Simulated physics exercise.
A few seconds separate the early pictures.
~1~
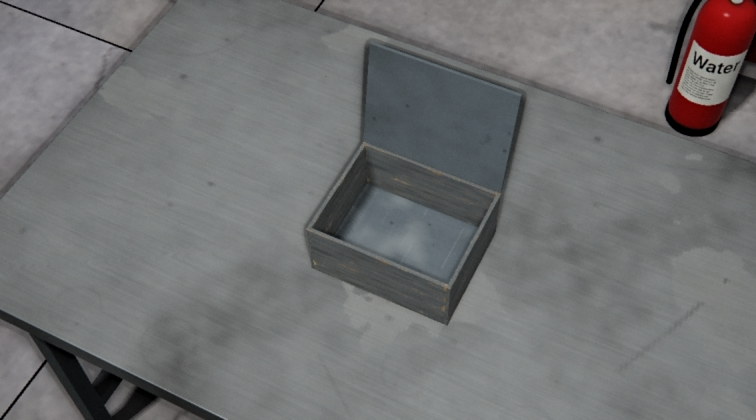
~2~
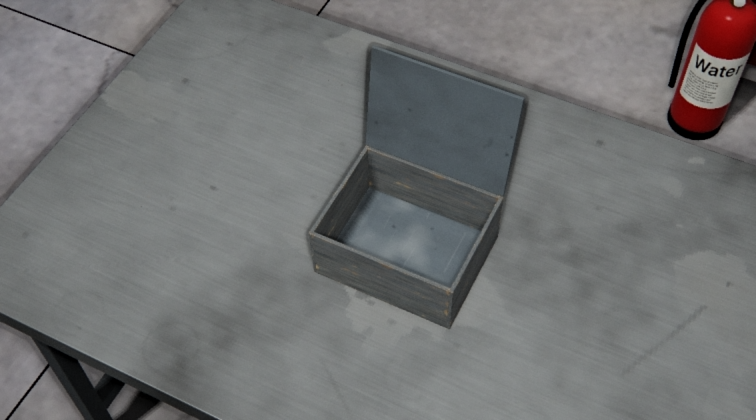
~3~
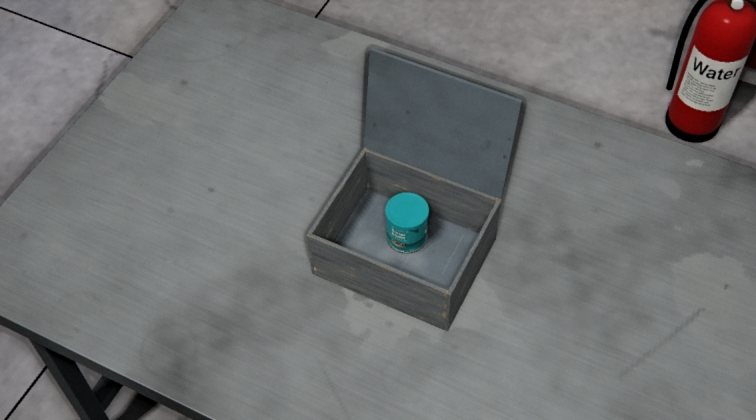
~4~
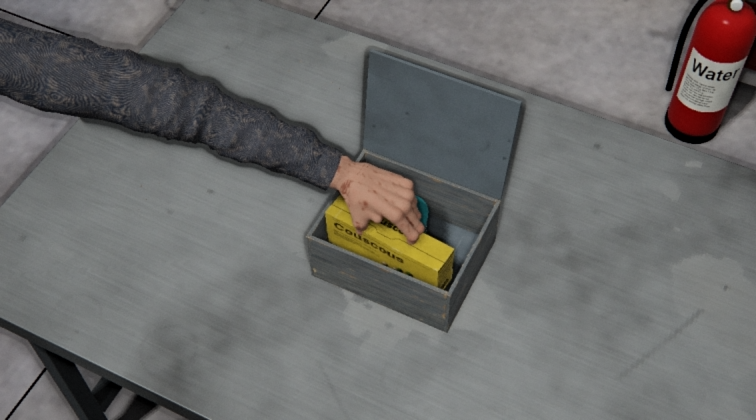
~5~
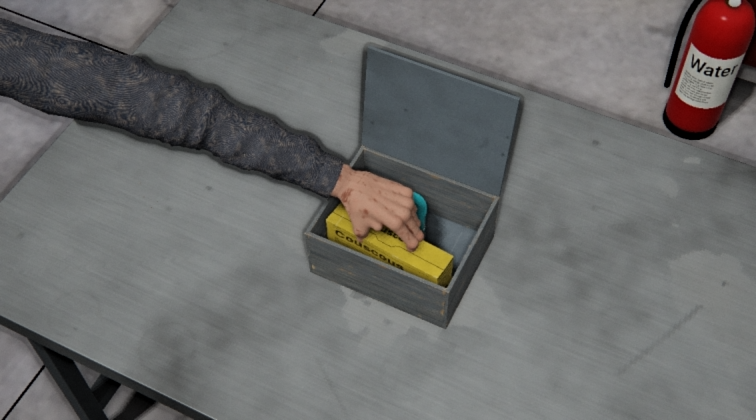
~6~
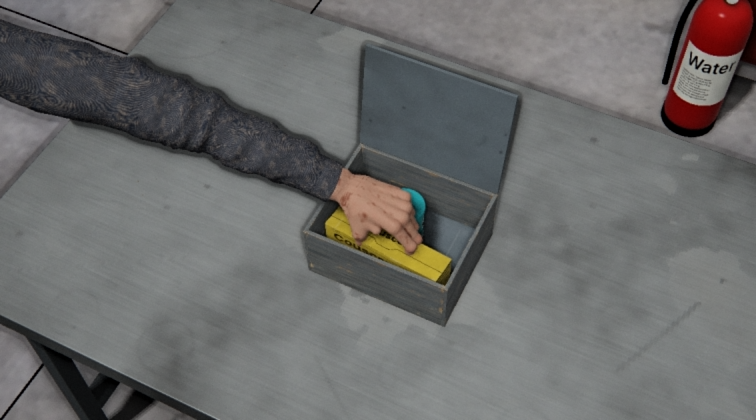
The clip opens on an empty, open wooden box on a gray table, with a red fire extinguisher at the upper right. A turquoise tin then appears inside the box. Next, a hand reaching in from the left holds a yellow carton in front of the tin and lowers it slightly.
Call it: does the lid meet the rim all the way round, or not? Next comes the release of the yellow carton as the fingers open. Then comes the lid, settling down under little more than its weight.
It meets the rim all the way round.
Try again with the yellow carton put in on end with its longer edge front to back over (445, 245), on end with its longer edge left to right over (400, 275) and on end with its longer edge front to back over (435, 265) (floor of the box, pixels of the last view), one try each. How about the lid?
On the first go it can't shut, on the second it can't shut, and on the third it can't shut.
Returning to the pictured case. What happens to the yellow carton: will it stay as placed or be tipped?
Once everything settles, it keeps its original angle.
Then, 1.40 s past the last view, lid 72° above the rim.
Then, 1.90 s past the last view, lid 28° above the rim.
Finally, lid shut; both still in place. Final places as the last picture's camera would see them, yellow carton near (388, 256).
